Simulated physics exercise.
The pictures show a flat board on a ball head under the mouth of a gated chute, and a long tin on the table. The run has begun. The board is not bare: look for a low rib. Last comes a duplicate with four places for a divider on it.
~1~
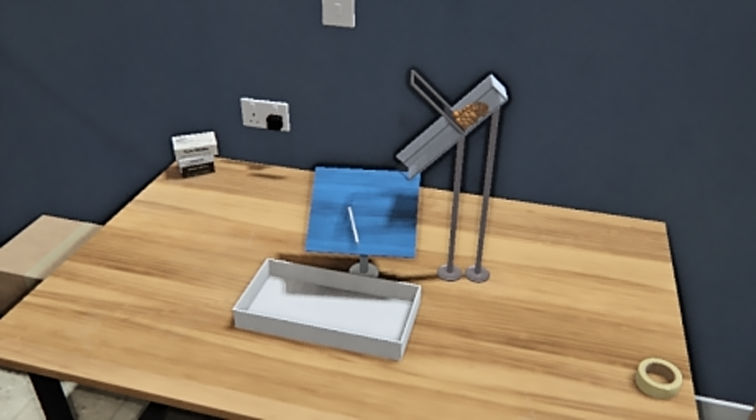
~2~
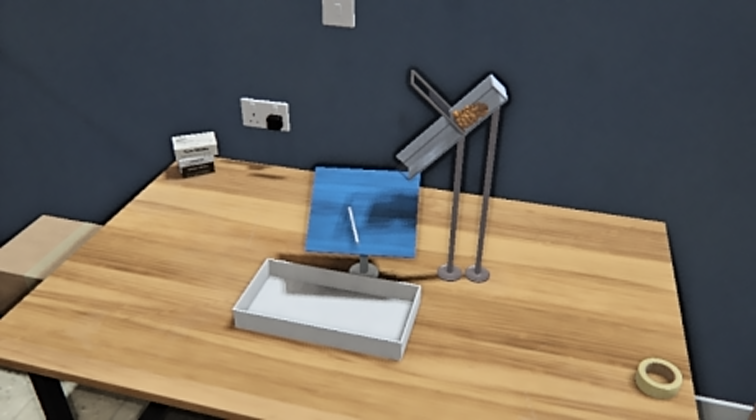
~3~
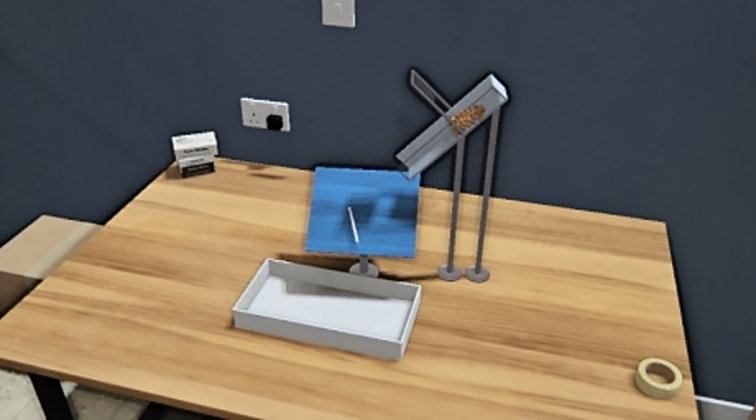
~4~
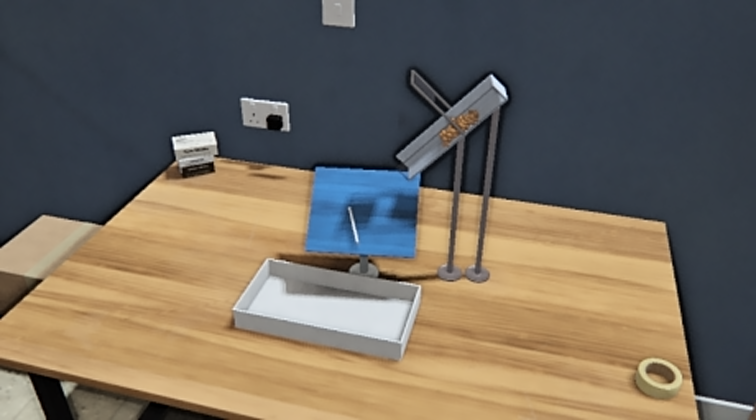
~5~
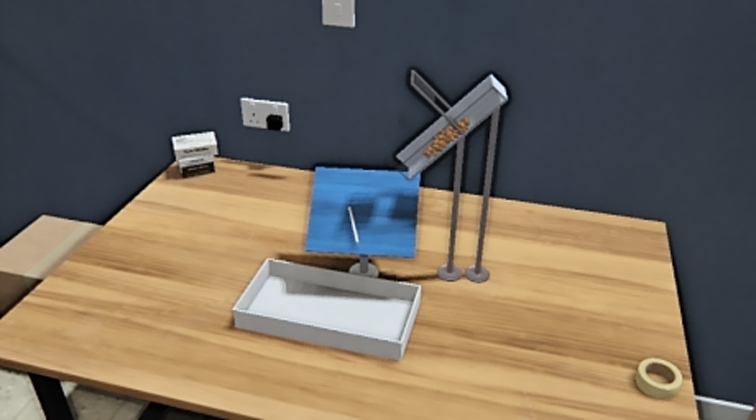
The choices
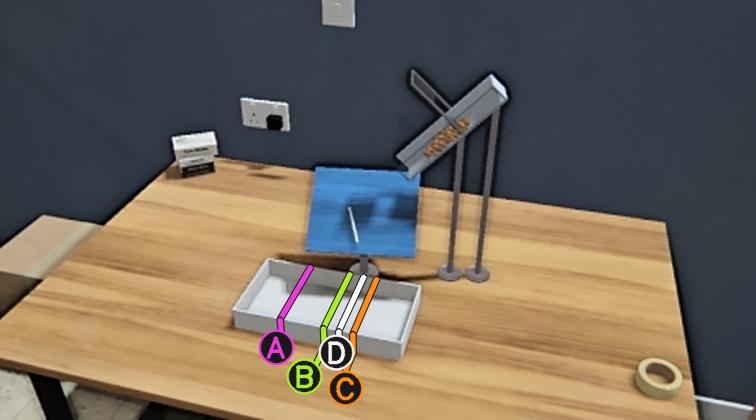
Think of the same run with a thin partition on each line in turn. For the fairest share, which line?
C works best here.
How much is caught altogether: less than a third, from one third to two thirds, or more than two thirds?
About that: More than two thirds.
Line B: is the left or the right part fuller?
More lands on the right.
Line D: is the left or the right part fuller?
The right side.
On the marked copy, line A crosses the front rim at (280, 318); line B crosses the front rim at (323, 327); line C crosses the front rim at (353, 333); line D crosses the front rim at (339, 330).
If A is chosen, of what is caught, a stray few on the left of the divider, nearly all on the right.
If B is chosen, of what is caught, a small part on the left of the divider, nearly all on the right.
If C is chosen, of what is caught, about half on the left of the divider, about half on the right.
If D is chosen, of what is caught, a small part on the left of the divider, most on the right.
